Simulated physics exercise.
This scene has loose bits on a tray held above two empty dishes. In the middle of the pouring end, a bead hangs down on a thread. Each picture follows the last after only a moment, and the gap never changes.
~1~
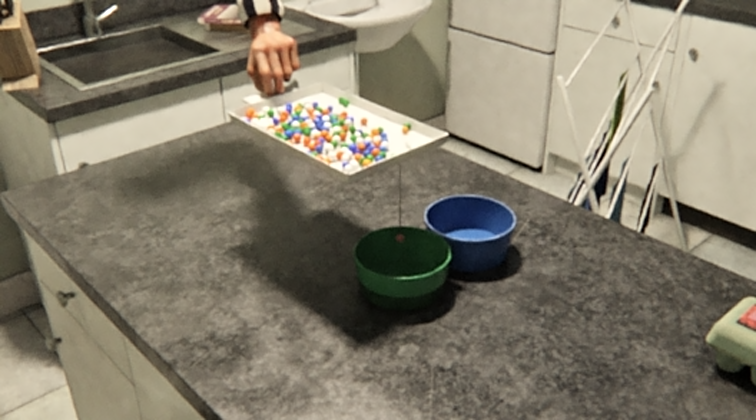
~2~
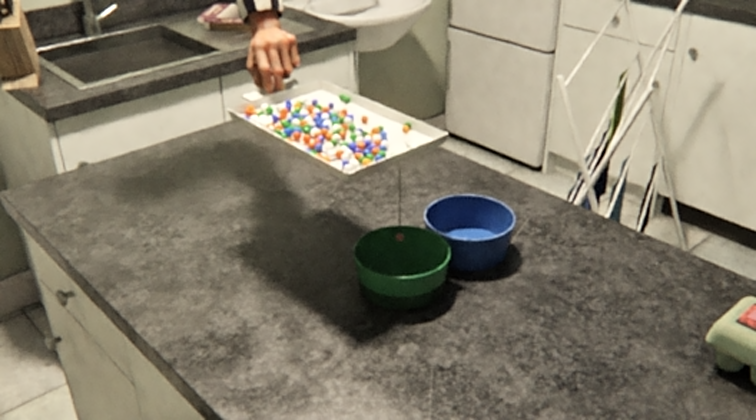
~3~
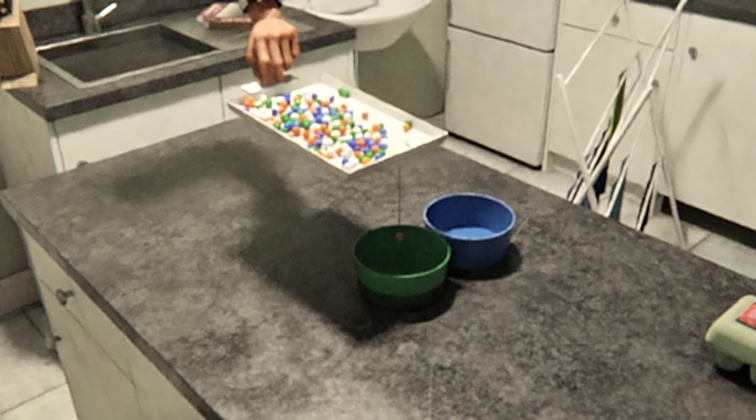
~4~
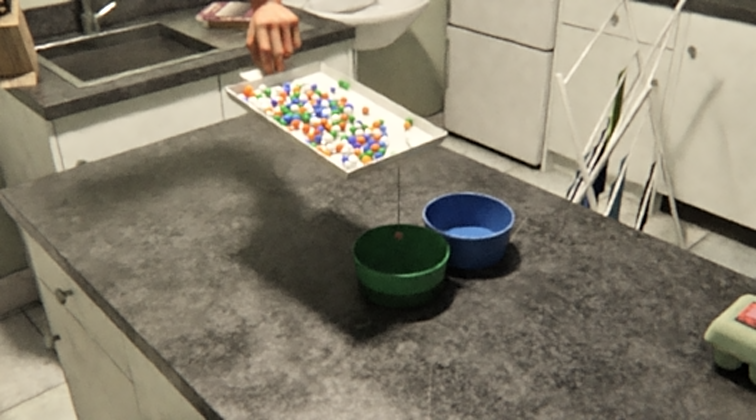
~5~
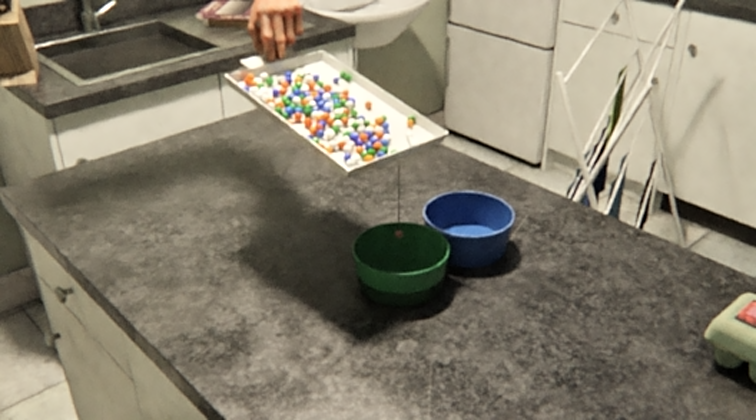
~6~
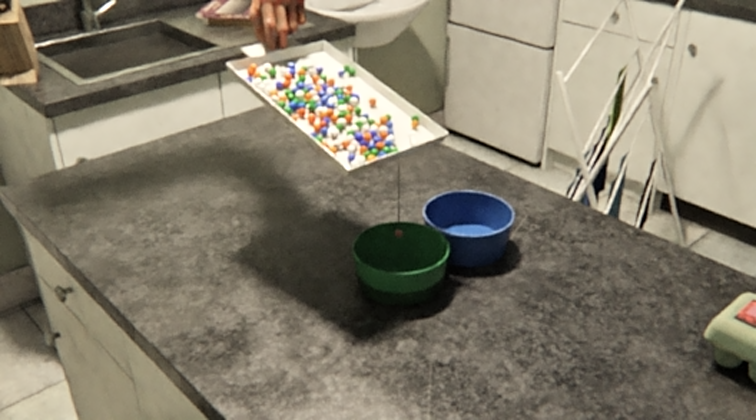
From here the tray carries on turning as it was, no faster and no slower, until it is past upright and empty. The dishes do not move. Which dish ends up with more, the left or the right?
Most of the load heads over to the left dish, I'd guess.
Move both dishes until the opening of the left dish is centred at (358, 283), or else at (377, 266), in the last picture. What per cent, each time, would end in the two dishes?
First try: Around 90 percent; second try: Around 90 percent.
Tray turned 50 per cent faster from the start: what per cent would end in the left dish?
I'd put it at some 40 per cent.
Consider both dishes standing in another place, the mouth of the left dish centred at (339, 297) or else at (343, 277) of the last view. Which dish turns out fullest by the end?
The dish to the right at the first, the dish to the right at the second.
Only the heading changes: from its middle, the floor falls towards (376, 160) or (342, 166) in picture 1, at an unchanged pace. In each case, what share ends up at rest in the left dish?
The first gives 50 %, the second 10 %.
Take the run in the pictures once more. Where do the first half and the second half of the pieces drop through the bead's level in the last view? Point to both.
Around (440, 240), followed by around (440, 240).
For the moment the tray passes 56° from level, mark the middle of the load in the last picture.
Look about (404, 141) in the last picture.
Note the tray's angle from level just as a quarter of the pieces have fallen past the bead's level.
Tilt: Around 65 degrees.
Just after the last frame, tray tipped steeply; the larger part on the tray; just a few in the left dish; just a few in the right dish; roughly a quarter in the air.
A moment on, tray tipped right over; about a tenth on the tray; roughly a third in the left dish; about a tenth in the right dish; roughly a quarter outside both; about a tenth in the air.
Further on, tray tipped past a quarter turn; roughly half in the left dish; roughly a quarter in the right dish; roughly a third outside both.
When it is over, tray tipped past a quarter turn; roughly half in the left dish; roughly a quarter in the right dish; roughly a third outside both.
